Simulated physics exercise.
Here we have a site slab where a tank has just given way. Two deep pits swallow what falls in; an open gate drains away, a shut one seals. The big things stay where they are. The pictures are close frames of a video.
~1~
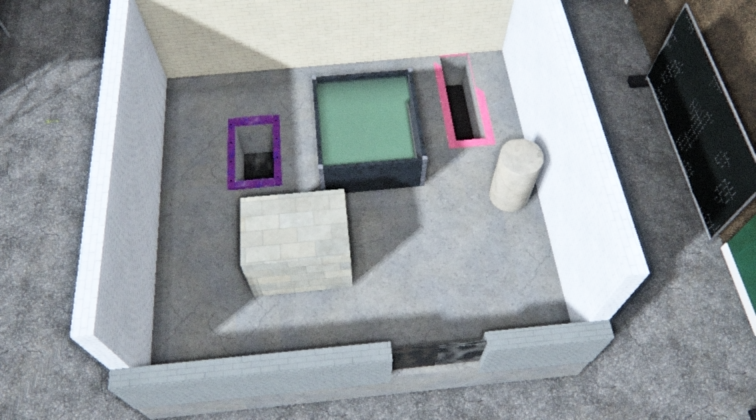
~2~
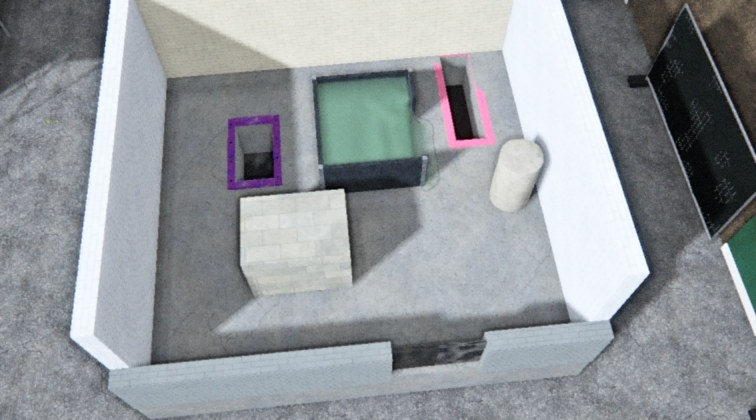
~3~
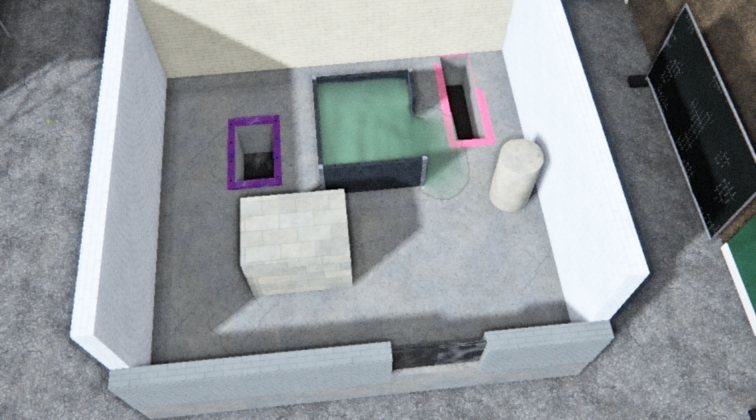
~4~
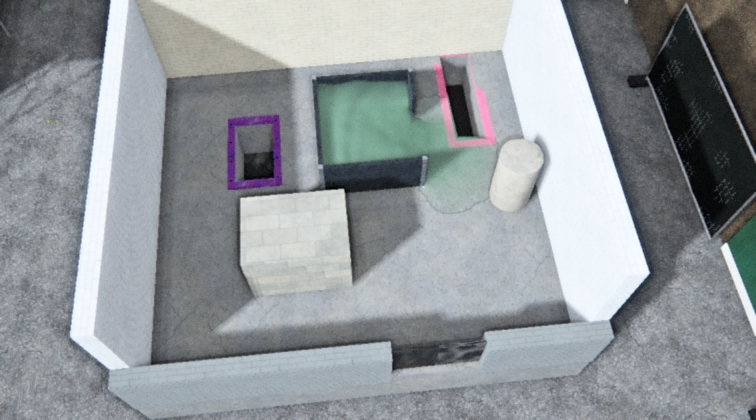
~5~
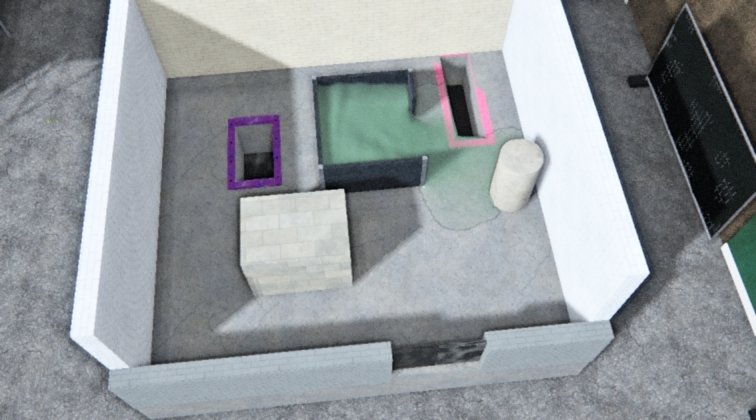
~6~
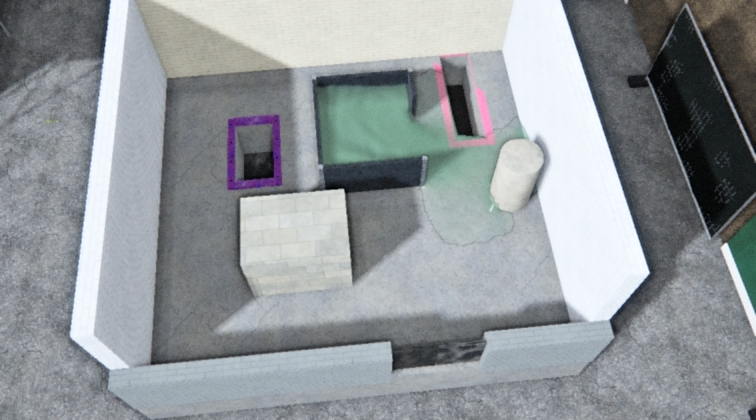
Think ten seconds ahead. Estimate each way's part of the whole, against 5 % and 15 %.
One by one: The gate takes under 5 %; the purple pit takes under 5 %; the pink pit takes over 15 %.
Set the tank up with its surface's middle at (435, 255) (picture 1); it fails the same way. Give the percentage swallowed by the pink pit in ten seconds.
Per cent: Pink 15.
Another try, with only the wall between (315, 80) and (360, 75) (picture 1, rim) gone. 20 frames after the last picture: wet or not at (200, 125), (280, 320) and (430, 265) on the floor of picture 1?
In that order: Under water, free of water, clear.
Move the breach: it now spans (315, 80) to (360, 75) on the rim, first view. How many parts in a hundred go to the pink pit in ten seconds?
Per cent: Pink 30.
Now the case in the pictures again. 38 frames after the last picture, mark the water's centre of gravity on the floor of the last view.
I would point to (391, 233).
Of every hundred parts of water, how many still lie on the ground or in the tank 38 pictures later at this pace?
Some 50 per cent.
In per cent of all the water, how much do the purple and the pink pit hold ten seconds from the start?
Near 0 and 56 in a hundred.
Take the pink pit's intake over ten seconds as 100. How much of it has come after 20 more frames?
Close to 65 %.
A moment on, water covers 20 % of the floor; the gate 0 %, the purple pit 0 %, the pink pit 13 %.
Next, water covers 25 % of the floor; the gate 0 %, the purple pit 0 %, the pink pit 22 %.
Then, water covers 35 % of the floor; the gate 0 %, the purple pit 0 %, the pink pit 36 %.
Later, water covers 50 % of the floor; the gate 0 %, the purple pit 0 %, the pink pit 49 %.
In the end, water covers 70 % of the floor; the gate 0 %, the purple pit 0 %, the pink pit 57 %.
